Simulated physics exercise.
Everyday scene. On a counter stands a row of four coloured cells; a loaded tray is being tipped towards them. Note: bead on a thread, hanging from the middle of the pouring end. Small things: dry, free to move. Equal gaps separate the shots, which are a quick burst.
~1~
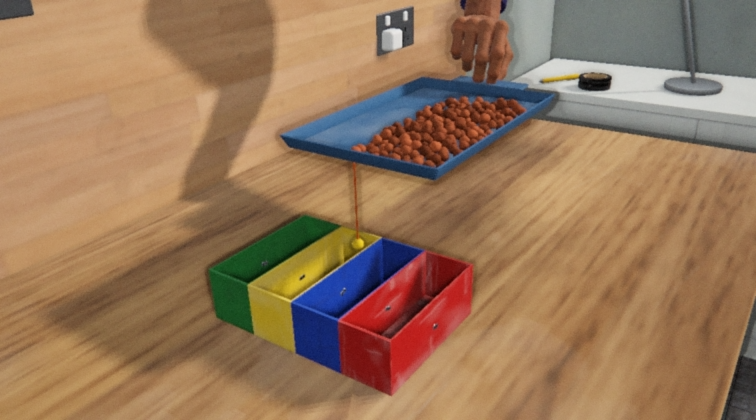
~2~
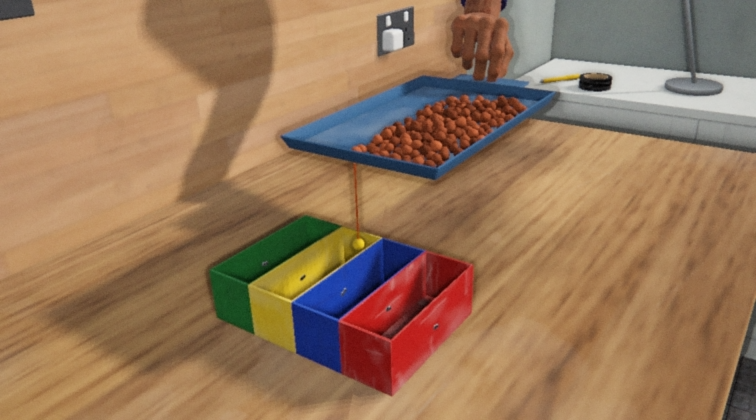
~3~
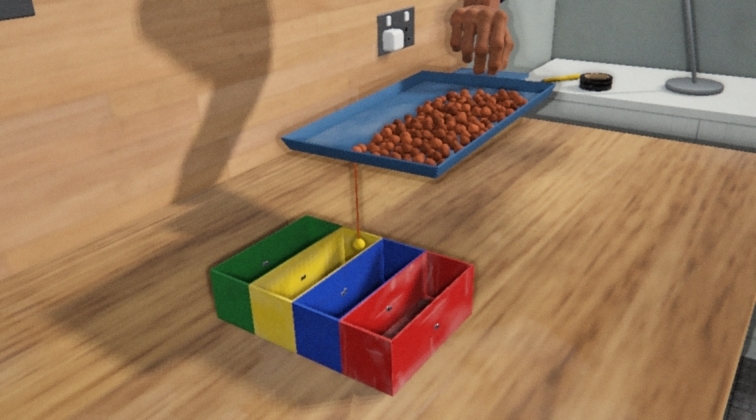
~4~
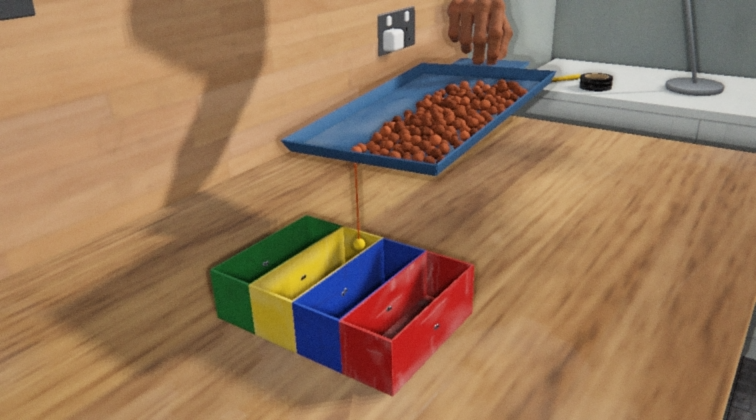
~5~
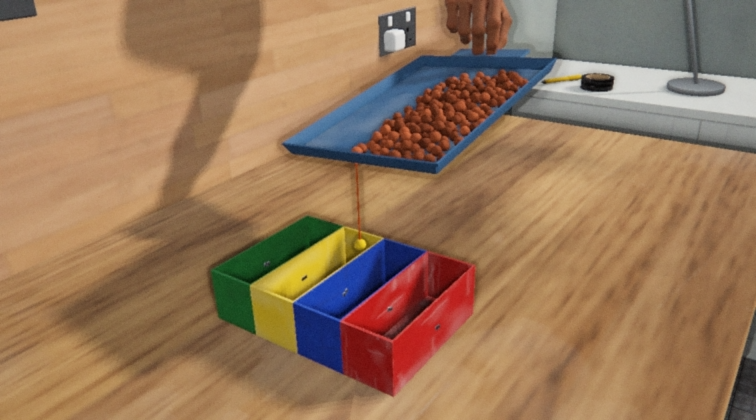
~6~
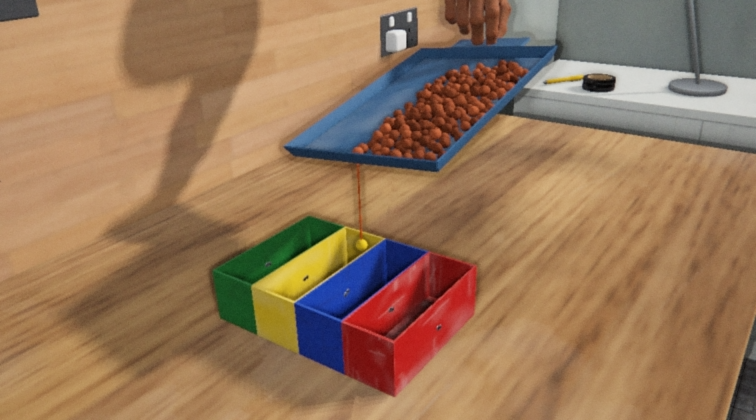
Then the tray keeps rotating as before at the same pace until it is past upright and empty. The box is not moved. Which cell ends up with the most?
The green cell.
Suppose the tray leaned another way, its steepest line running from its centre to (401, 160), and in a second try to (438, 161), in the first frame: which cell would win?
The red one, then the cell in red.
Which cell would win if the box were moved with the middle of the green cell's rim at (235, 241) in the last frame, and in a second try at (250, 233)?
In order of the tries: That yellow cell and yellow.
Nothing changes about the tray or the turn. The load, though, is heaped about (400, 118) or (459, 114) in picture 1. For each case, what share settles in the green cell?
60 % and 60 %.
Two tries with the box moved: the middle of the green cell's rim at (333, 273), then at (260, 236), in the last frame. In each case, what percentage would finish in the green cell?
Close to 20 in a hundred, then close to 20 in a hundred.
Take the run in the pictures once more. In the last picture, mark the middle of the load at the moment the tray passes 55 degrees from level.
The centre of the load shows up near (349, 122) in the last view.
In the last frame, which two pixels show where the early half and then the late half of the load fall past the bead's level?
Early half: (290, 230); late half: (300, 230).
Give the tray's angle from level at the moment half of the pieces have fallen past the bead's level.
Roughly 90 degrees from level.
Just after the last frame, tray tipped steeply; the larger part on the tray; about a tenth in the green cell; just a few in the yellow cell; about a tenth falling or outside the box.
A moment on, tray tipped right over; roughly a quarter on the tray; roughly a third in the green cell; roughly a quarter in the yellow cell; just a few in the blue cell; roughly a quarter falling or outside the box.
Further on, tray tipped past a quarter turn; roughly half in the green cell; roughly a third in the yellow cell; about a tenth in the blue cell; about a tenth falling or outside the box.
When it is over, tray tipped past a quarter turn; roughly half in the green cell; roughly a third in the yellow cell; about a tenth in the blue cell; not one in the red cell; about a tenth outside the box.
